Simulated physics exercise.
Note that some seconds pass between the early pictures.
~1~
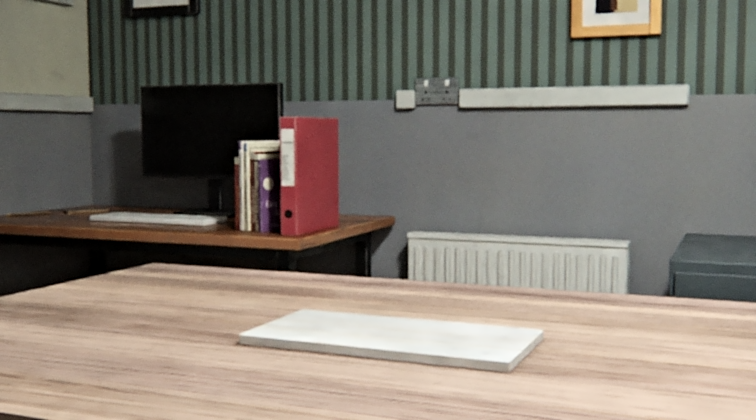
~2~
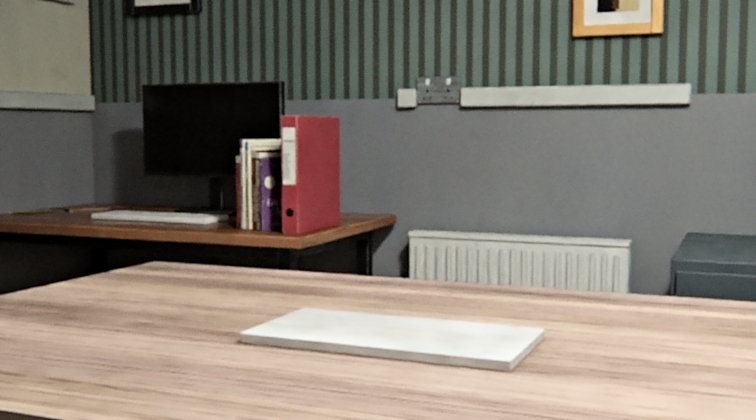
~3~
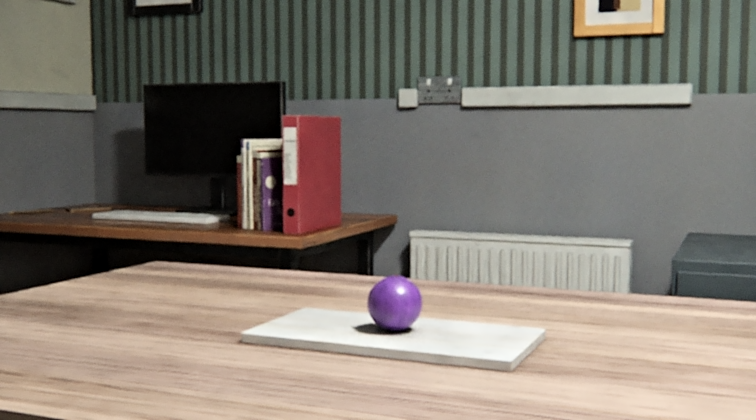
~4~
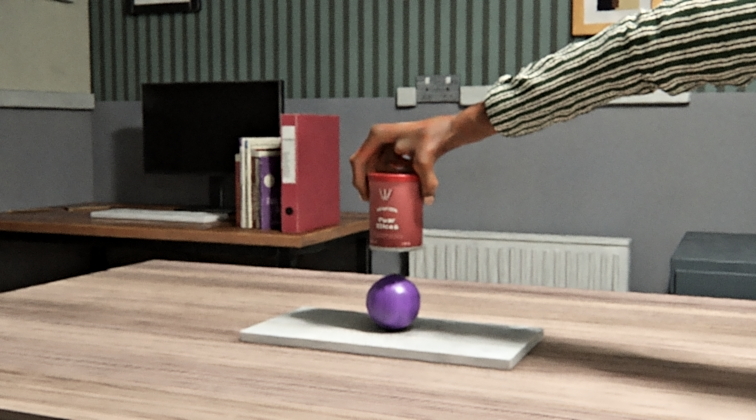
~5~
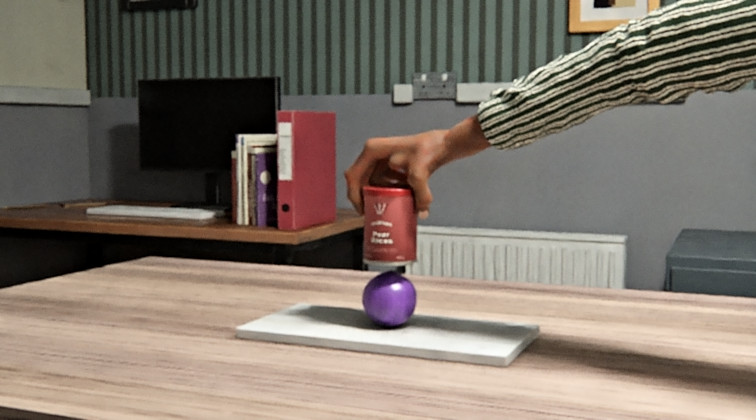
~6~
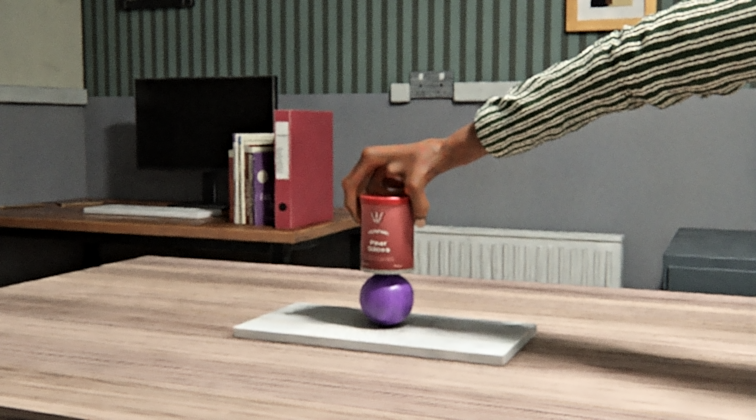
Purple ball appearing on a white board on a wooden table, then a hand lowering a red tin onto it.
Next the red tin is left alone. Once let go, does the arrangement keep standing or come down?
The build does not stay upright.
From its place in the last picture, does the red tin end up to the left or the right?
Off rightwards in the picture.
Then, 0.60 s after the last picture, red tin tipped 30° from how it was near (413, 239).
Then, 0.70 s after the last picture, red tin tipped 55° from how it was near (438, 255).
Then, 0.80 s after the last picture, red tin now fallen.
Then, 0.90 s after the last picture, things are still on the move.
At rest, fallen, red tin; the other 2 in place. Seen from the same camera at the end, red tin near (499, 307). The pile comes apart.
